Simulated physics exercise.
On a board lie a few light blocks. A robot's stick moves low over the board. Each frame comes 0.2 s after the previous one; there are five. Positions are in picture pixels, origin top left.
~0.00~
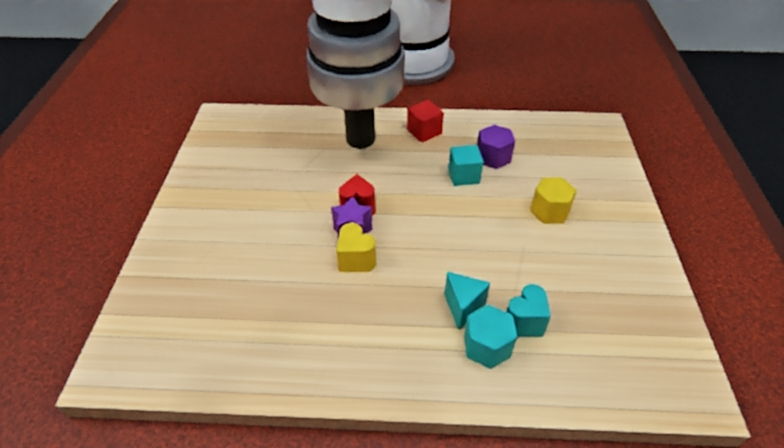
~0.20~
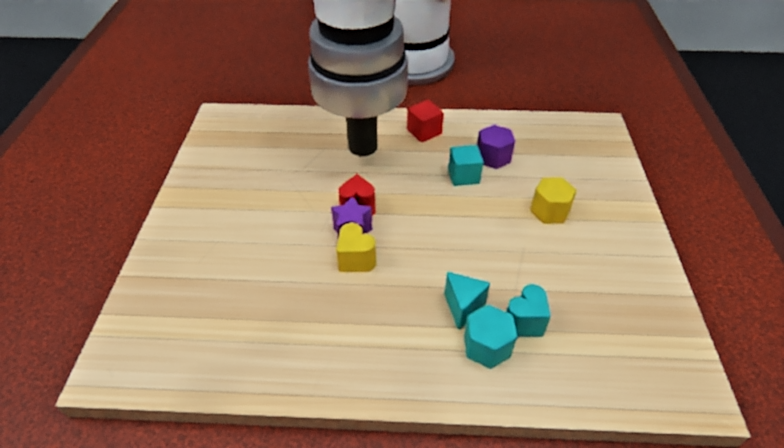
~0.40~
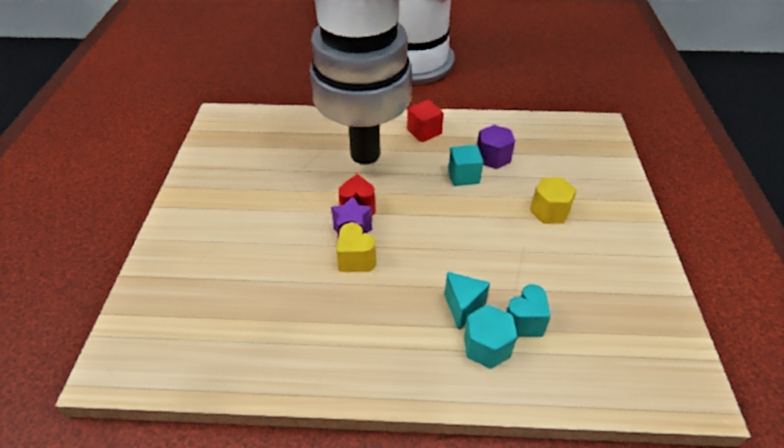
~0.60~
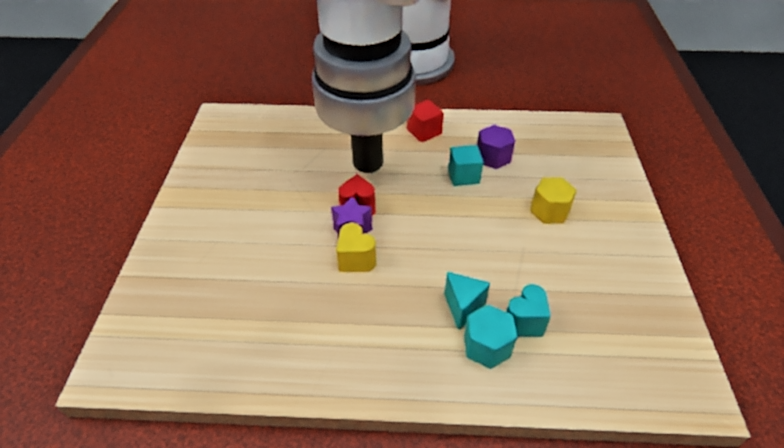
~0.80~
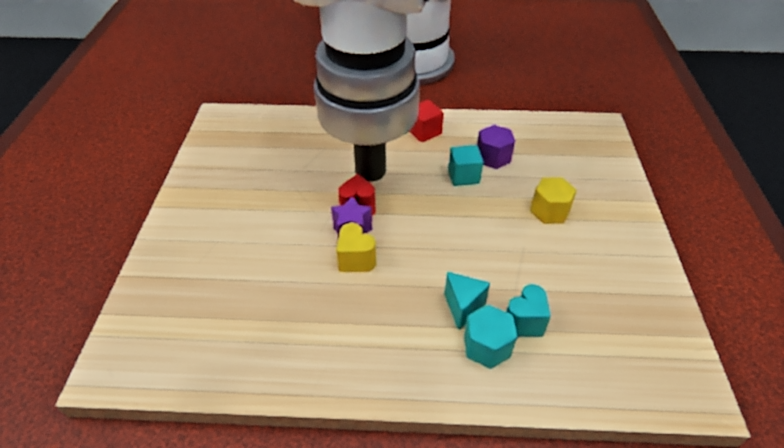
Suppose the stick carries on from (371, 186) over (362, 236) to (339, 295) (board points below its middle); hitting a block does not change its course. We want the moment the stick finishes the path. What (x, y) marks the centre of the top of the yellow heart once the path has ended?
The middle of its upper face should be somewhere near (340, 302).
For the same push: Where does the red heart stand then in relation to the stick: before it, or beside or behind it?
Expect to find it next to or behind the stick.
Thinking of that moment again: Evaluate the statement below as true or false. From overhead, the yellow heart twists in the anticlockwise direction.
True - the claim holds.
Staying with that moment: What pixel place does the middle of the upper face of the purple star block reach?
Near (317, 241).
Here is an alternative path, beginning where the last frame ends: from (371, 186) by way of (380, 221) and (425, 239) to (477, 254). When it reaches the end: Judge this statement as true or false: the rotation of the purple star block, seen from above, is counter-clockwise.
That claim is true.
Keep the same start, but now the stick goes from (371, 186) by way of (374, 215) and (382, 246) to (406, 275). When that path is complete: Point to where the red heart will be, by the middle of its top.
The middle of its upper face will lie at (342, 196).
What follows on the original path. One third of the way, stick (365, 206); purple star block (337, 223), turned 40° anticlockwise; yellow heart (356, 245); red heart (333, 200), turned 25° clockwise.
Two thirds of the way, stick (355, 242); purple star block (321, 235), turned 20° anticlockwise; yellow heart (354, 259), turned 50° anticlockwise; red heart (329, 201), turned 40° clockwise.
At the end, stick (337, 282); purple star block (317, 241), turned 15° clockwise; yellow heart (340, 302), turned 55° anticlockwise; red heart (329, 201), turned 40° clockwise.
